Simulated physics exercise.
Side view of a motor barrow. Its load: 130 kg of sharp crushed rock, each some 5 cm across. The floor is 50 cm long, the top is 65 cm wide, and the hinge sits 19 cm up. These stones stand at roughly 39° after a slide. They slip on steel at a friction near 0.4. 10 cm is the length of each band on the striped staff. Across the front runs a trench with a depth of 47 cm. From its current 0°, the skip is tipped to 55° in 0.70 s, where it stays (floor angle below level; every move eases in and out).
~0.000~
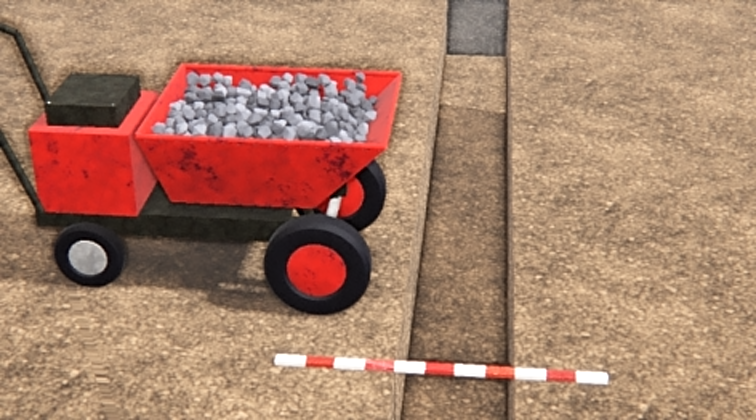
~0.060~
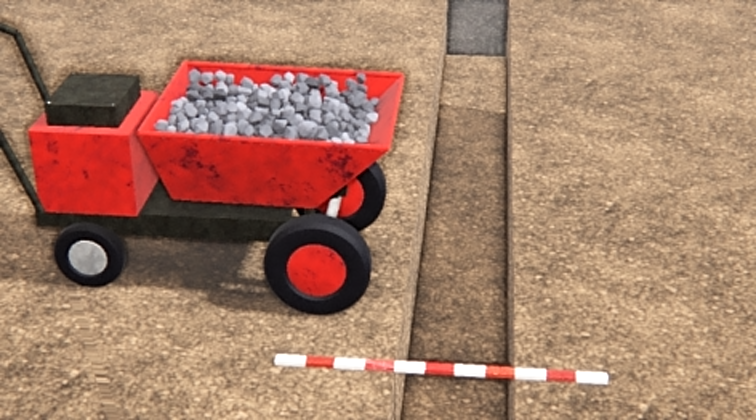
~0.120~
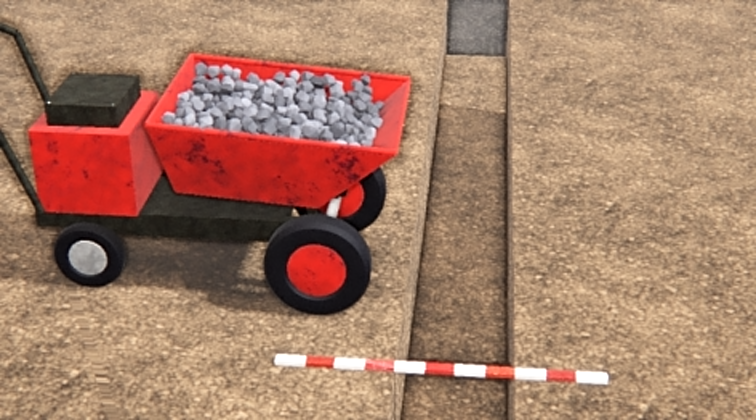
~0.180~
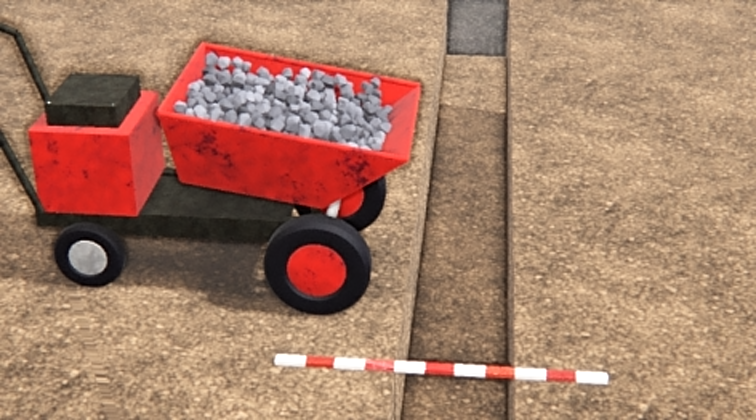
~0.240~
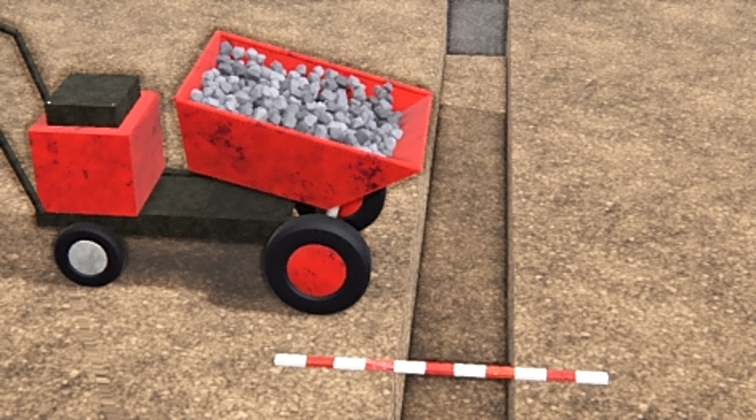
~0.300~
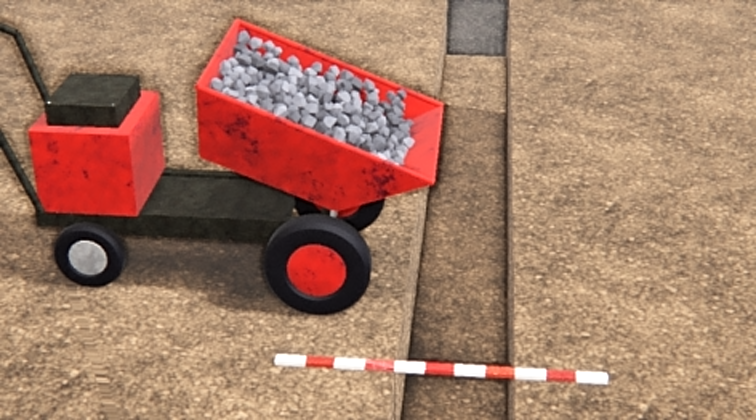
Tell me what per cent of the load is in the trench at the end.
Some 20 per cent.
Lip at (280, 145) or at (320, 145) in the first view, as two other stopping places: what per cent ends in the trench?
Result: Close to 40 then close to 40 per cent.
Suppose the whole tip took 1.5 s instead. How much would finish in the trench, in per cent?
With that change, it comes to around 20 per cent.
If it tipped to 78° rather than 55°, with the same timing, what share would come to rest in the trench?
In that case some 60 per cent.
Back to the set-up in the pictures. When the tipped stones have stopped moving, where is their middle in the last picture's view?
Look at roughly (524, 277).
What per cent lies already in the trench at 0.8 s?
At that moment: Approx. 5 %.
After 0.5 s the floor is at 46°; 100 % in the skip; the foremost stones are at (443, 177).
After 0.8 s the floor is at 55°; 95 % in the skip, 5 % in the trench; the foremost stones are at (519, 277).
After 1.1 s the floor is at 55°; 68 % in the skip, 11 % in the trench, 21 % past the trench; the foremost stones are at (621, 294).
After 3.1 s the floor is at 55°; 57 % in the skip, 20 % in the trench, 22 % past the trench; the foremost stones are at (662, 278).
